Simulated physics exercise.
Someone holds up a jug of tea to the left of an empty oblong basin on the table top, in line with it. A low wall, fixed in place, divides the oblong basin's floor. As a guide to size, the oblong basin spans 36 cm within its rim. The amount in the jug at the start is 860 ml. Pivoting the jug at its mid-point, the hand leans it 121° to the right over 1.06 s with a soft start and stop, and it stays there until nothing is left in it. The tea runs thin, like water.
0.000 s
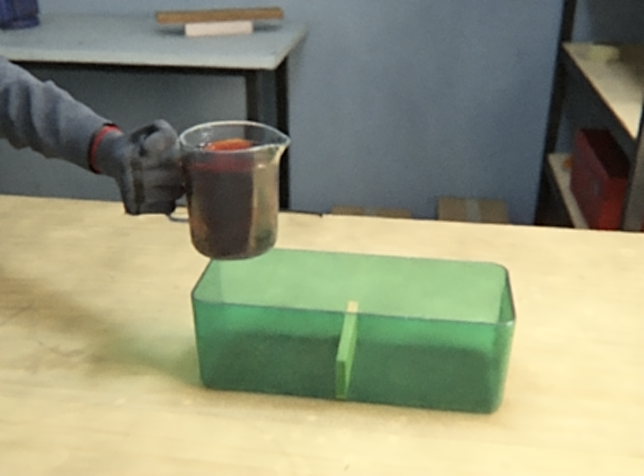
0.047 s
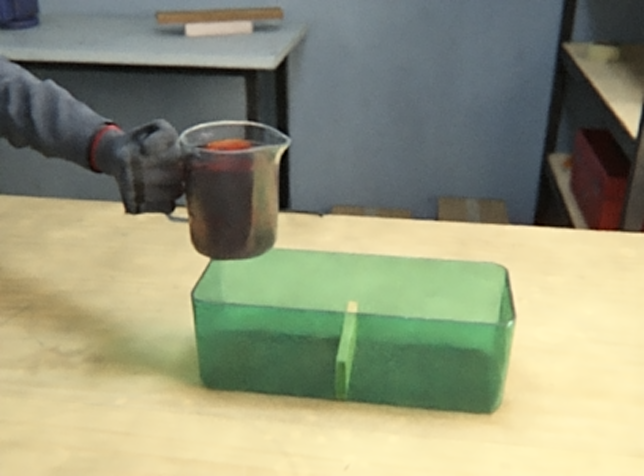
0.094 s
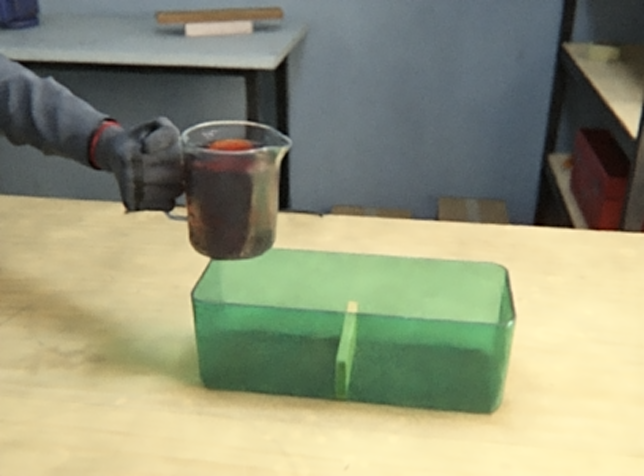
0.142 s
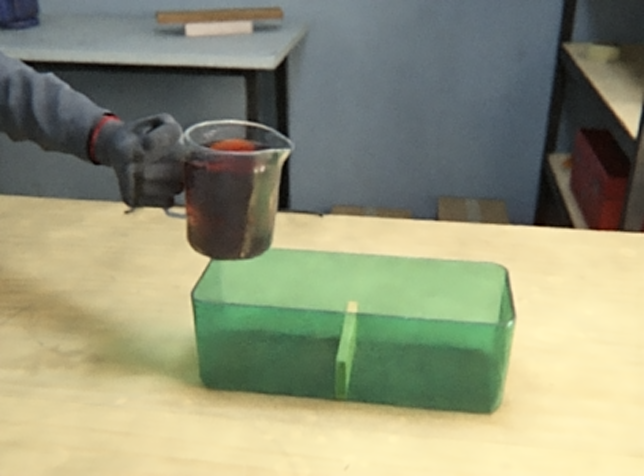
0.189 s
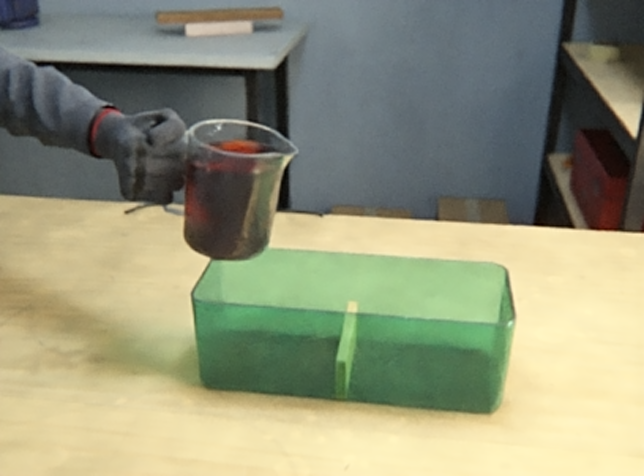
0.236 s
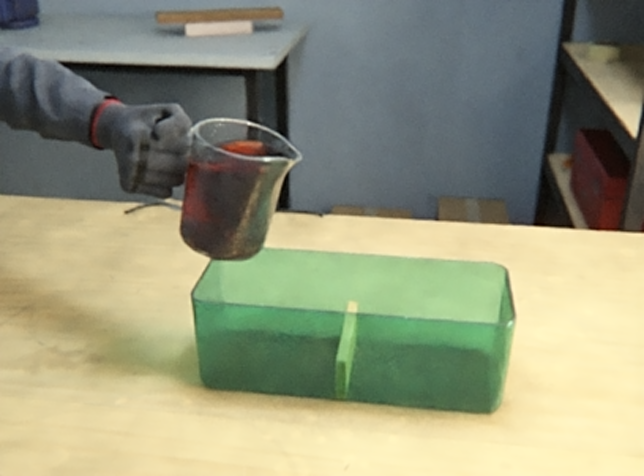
In a workshop with a blue-grey wall, a side table and shelves behind, a pale wooden table top is seen from slightly above by a still camera. A gloved hand at the left holds a clear jug of dark reddish tea above the left end of a green see-through oblong basin with a low, lighter green wall across its middle. The hand slowly leans the jug a little to the right, and the tea shifts inside it.
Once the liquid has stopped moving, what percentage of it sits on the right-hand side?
About 39 per cent.
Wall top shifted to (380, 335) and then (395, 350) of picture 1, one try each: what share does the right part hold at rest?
5 % and 15 %.
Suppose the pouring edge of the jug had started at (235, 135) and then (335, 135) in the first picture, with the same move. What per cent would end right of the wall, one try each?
Around 5 per cent first, around 85 per cent next.
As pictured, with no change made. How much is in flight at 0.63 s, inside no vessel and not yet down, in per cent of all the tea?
About 16 per cent.
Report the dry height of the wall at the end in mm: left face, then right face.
For the left, around 32 mm; for the right, around 40 mm.
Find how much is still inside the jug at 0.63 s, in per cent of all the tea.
Close to 74 percent of the liquid remains at that time.
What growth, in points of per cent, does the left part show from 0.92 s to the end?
Roughly 20 in a hundred.
After 0.63 s the tilt is 79° and 75 per cent is still to pour, 1 is left of the wall and 9 right of it.
After 0.92 s the tilt is 116° and 14 per cent is still to pour, 39 is left of the wall and 38 right of it.
After 1.23 s the tilt is 121° and 0 per cent is still to pour, 60 is left of the wall and 39 right of it.
After 1.56 s the tilt is 121° and 0 per cent is still to pour, 60 is left of the wall and 39 right of it.
In the end 60 per cent lies left of the wall, 39 right of it and 1 outside.
